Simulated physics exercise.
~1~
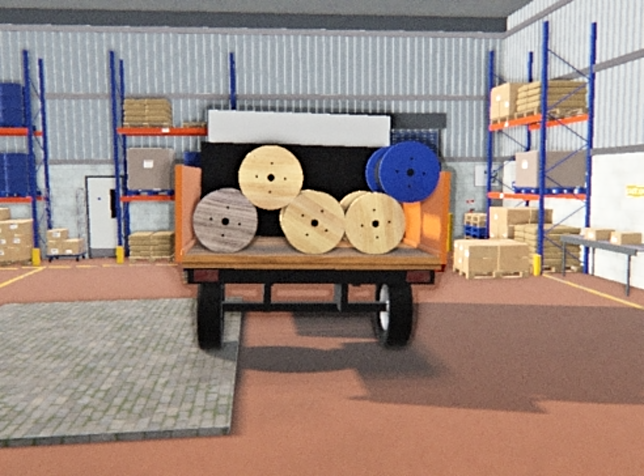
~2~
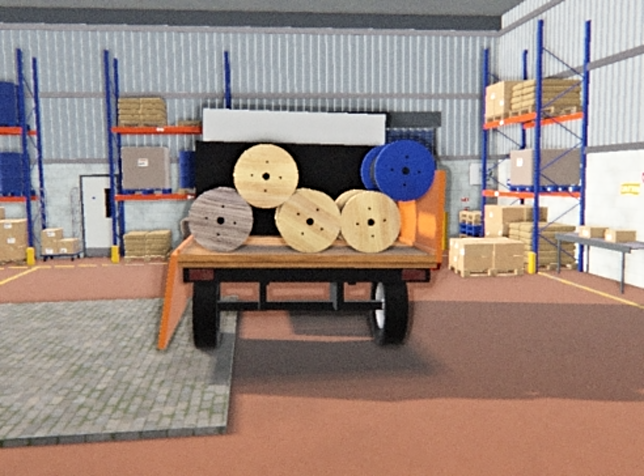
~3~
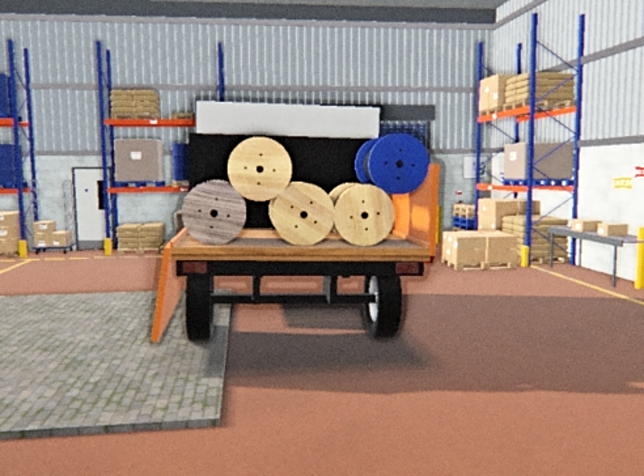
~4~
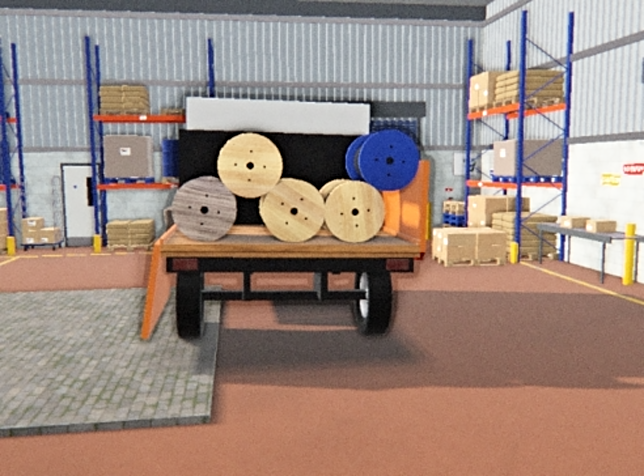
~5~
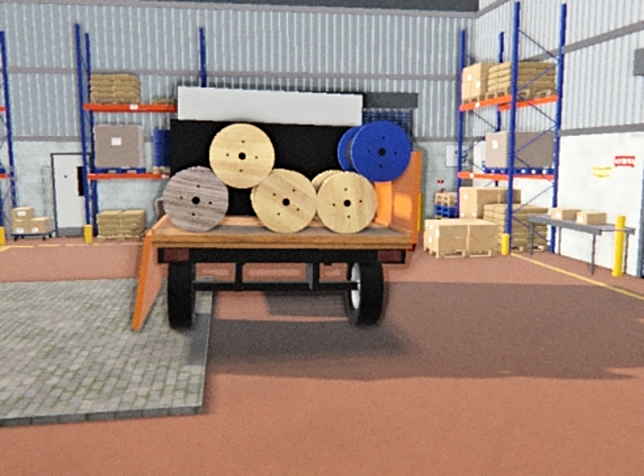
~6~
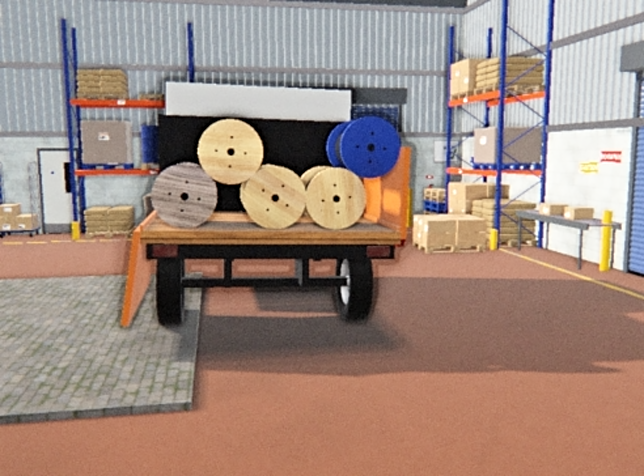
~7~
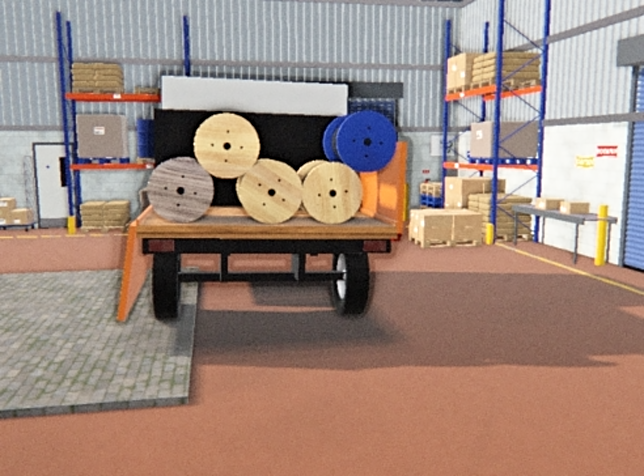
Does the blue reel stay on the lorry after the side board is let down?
Yes, the blue reel stays on the lorry. It is still resting on top of the other reels over on the right side of the deck.
